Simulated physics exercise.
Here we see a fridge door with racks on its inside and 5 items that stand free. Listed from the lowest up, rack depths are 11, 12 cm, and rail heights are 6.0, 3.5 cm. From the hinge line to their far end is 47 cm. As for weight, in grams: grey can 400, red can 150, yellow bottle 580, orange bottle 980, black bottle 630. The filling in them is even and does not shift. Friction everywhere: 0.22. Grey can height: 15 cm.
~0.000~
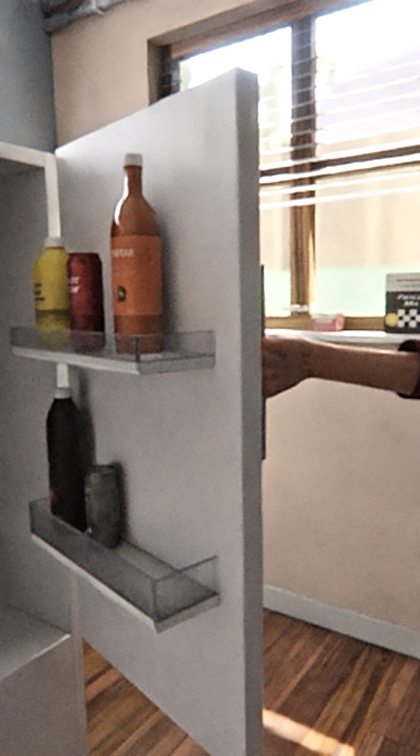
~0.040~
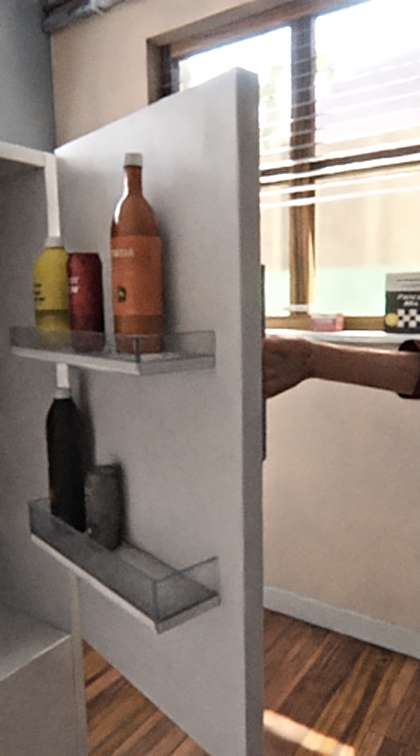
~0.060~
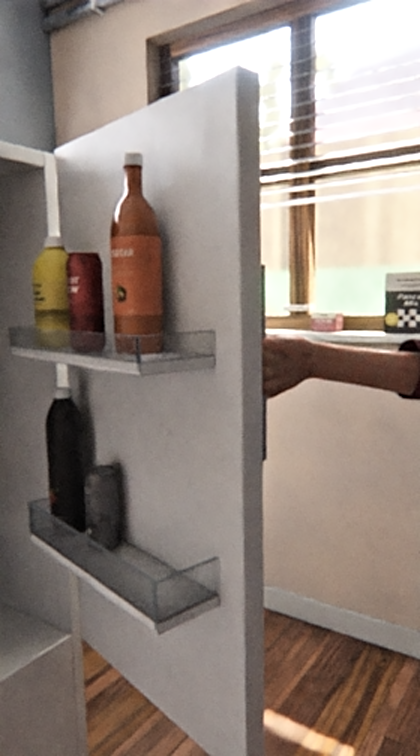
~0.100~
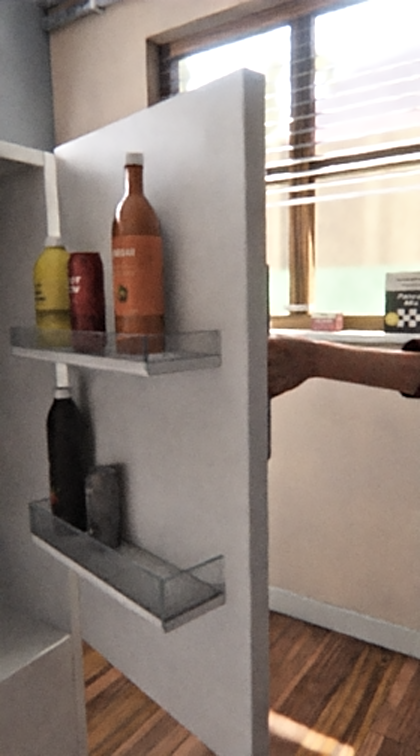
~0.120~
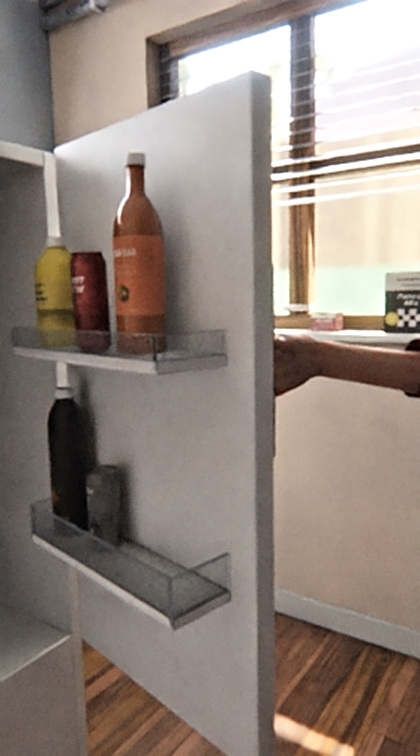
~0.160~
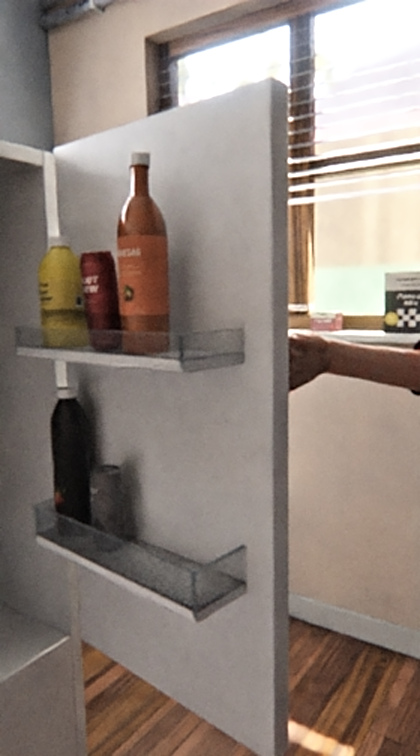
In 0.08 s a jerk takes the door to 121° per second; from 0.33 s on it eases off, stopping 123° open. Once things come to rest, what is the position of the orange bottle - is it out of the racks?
It is no longer on board.
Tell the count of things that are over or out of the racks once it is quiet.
That makes 1.
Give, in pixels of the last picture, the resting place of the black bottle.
I'd put it at around (107, 454).
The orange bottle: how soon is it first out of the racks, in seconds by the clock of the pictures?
That comes at close to 1.0 seconds.
After 0.36 s, open by 106°; orange bottle leaning 13° near (203, 255); grey can slid 3 cm.
After 0.86 s, open by 123°; orange bottle leaning 71° near (312, 293); grey can slid 3 cm.
After 1.26 s, open by 123°; orange bottle now out of the racks; grey can slid 3 cm.
After 1.56 s, open by 123°; grey can slid 3 cm.
At rest (1.7 s), out of the racks, orange bottle; the other 4 in place, give or take 5 cm.
